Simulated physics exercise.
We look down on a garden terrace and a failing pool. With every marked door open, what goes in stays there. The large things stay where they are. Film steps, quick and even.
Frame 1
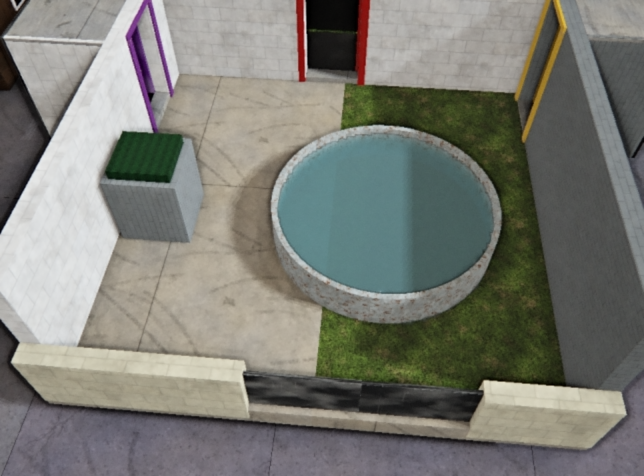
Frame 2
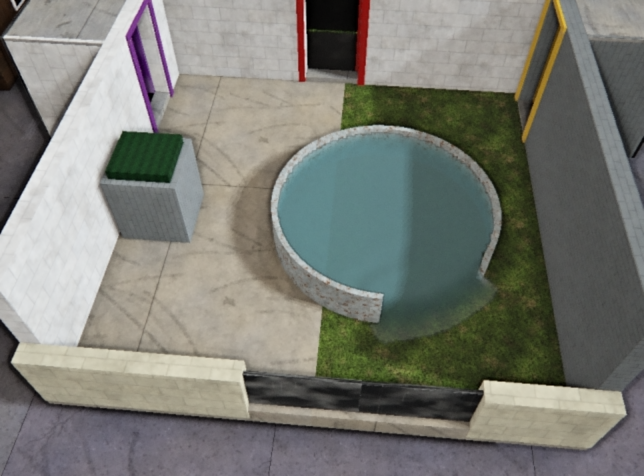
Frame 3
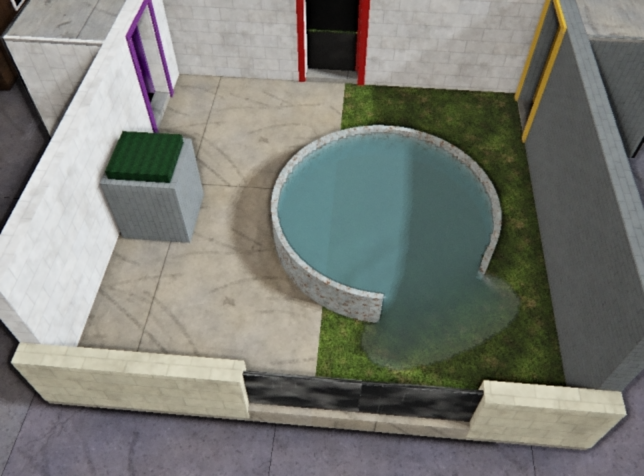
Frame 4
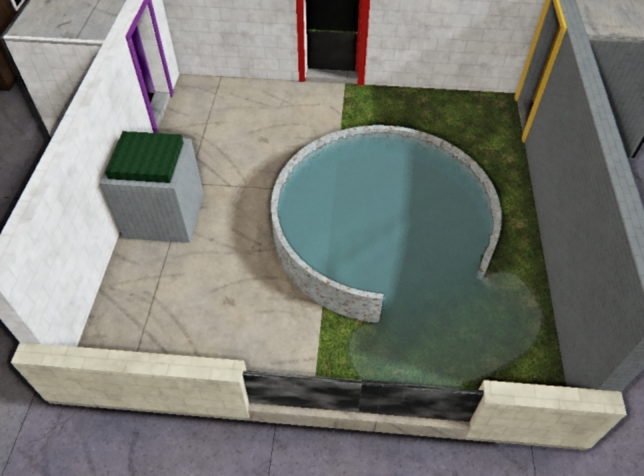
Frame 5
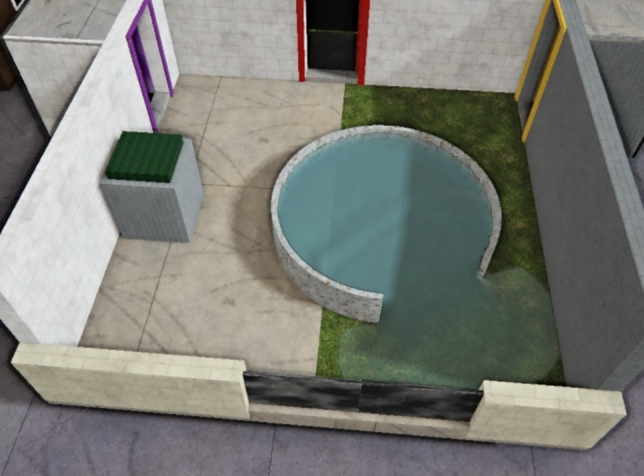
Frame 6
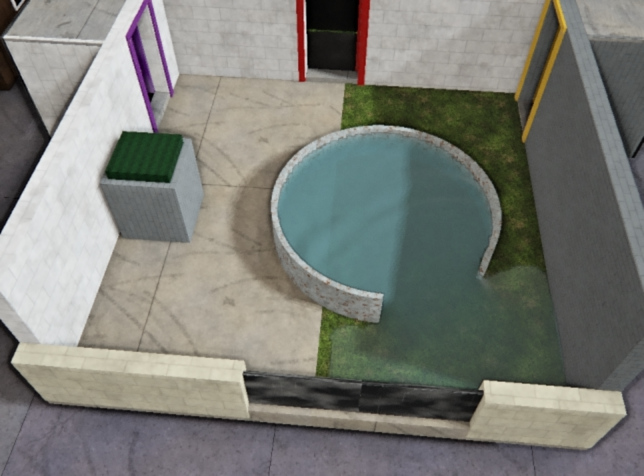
Water sits still in a round stone-walled pool on a walled terrace, half paving and half grass. Then a section of the front wall is gone and water pours through the gap onto the grass, fanning out in a widening, thinning sheet toward the front and right walls.
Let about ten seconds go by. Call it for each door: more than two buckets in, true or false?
Yellow door true, red door false, purple door false.
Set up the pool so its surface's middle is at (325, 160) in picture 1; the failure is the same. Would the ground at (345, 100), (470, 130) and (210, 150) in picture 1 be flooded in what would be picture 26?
Spot by spot, in the order asked: Untouched, untouched, untouched.
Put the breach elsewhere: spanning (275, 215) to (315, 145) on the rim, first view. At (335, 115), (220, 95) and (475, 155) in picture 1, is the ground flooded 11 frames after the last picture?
Untouched, soaked, untouched.
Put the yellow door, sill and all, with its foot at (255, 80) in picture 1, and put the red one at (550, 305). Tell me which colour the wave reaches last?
Dead last is the yellow one.
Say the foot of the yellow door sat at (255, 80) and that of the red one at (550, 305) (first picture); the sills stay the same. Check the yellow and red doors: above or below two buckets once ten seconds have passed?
Result: Yellow door remains beneath it, red door goes past the limit.
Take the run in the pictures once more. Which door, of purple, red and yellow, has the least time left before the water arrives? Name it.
Going by the pictures, it would be the door marked yellow.
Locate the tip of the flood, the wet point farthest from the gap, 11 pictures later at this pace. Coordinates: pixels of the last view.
Somewhere near (188, 385).
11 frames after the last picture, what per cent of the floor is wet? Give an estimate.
That's roughly 25 per cent.
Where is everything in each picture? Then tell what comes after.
Still water in the pool at (385, 206), in the first frame.
Water pours out at (438, 303) and has run to (376, 326), in the second frame.
Water pours out at (438, 304) and has run to (375, 353), in the third frame.
Water pours out at (438, 304) and has run to a hidden place, in the fourth frame.
Water pours out at (438, 304) and has run to a hidden place, in the fifth frame.
The front is at (564, 382), out from the gap at (438, 304), in the sixth frame.
A moment on, water covers 15 % of the floor; the yellow door not reached, the red door not reached, the purple door not reached.
Next, water covers 25 % of the floor; the yellow door not reached, the red door not reached, the purple door not reached.
Then, water covers 45 % of the floor; the yellow door not reached, the red door not reached, the purple door not reached.
Later, water covers 70 % of the floor; the yellow door over two buckets in, the red door not reached, the purple door wet at the sill, nothing in.
In the end, water covers 100 % of the floor; the yellow door far over two buckets in, the red door wet at the sill, nothing in, the purple door wet at the sill, nothing in.
